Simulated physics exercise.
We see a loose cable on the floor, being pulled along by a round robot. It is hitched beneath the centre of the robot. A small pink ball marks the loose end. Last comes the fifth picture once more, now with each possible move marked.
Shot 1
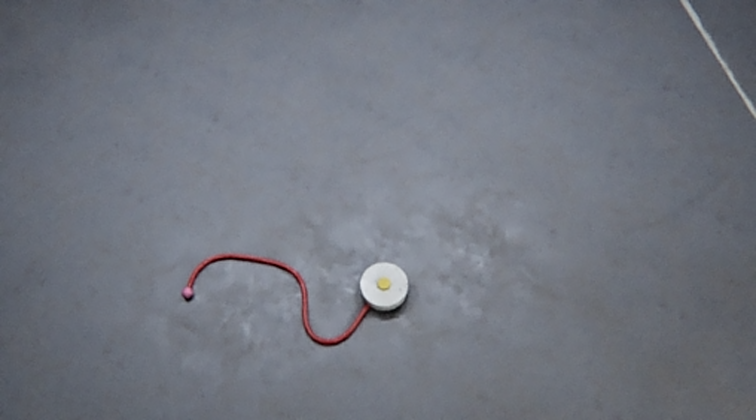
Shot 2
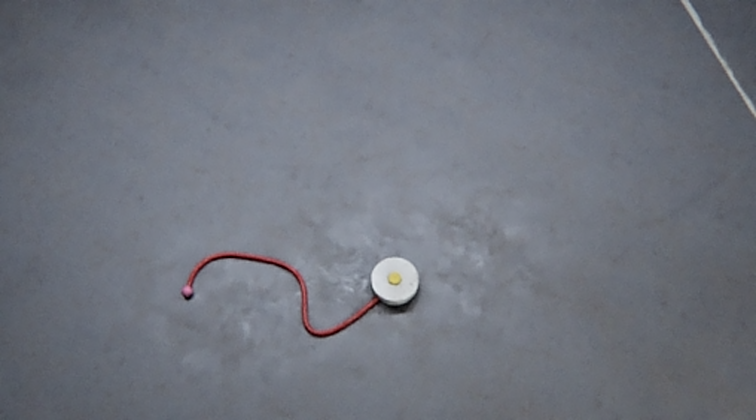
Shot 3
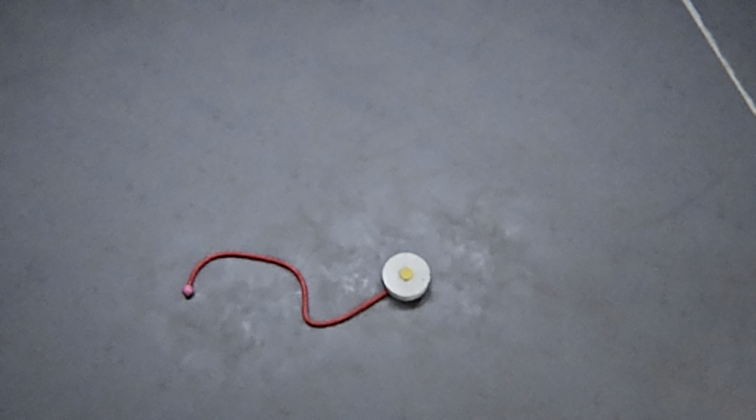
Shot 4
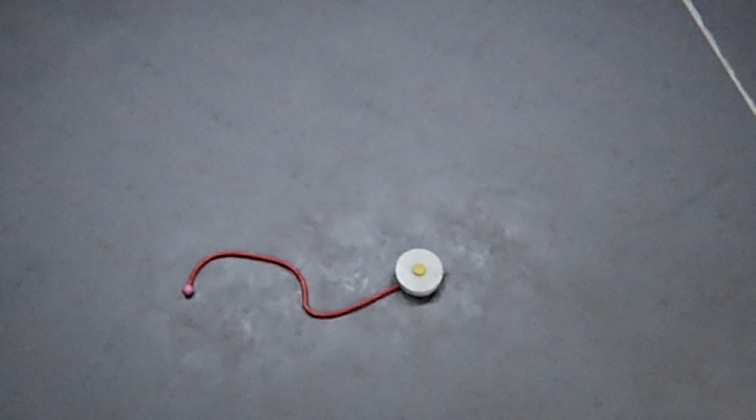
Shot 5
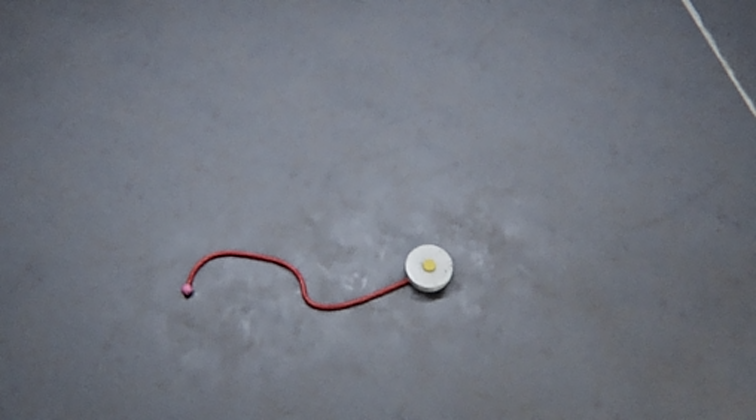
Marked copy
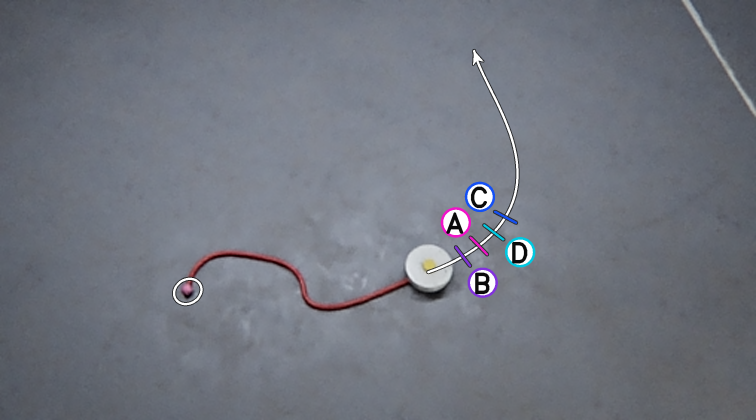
A small round white robot with a yellow dot on top crept to the right and slightly upward across a grey floor, drawing out the near bend of a red cable while its far end barely moved.
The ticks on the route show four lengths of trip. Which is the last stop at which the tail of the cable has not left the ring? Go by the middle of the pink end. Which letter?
At A, and not beyond.
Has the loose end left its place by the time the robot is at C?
Yes.
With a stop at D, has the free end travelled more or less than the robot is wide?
By then, less.
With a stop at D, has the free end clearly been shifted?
Yes.
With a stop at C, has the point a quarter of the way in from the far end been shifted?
By then, yes.
On the marked copy, A at (479, 246); B at (463, 257); C at (505, 217); D at (494, 232); the ring at (188, 291); the route from (428, 272) via (517, 166) to (474, 51).
Following A. Soon after the start, robot (448, 261), middle of the cable (303, 280), free end (187, 290).
Later, robot (465, 252), middle of the cable (316, 271), free end (187, 288).
In the end, robot (480, 242), middle of the cable (332, 265), free end (189, 283); the free end is still in its ring.
As for the rest, B is safe but short; C drags the free end to (222, 271); D drags the free end to (204, 274).
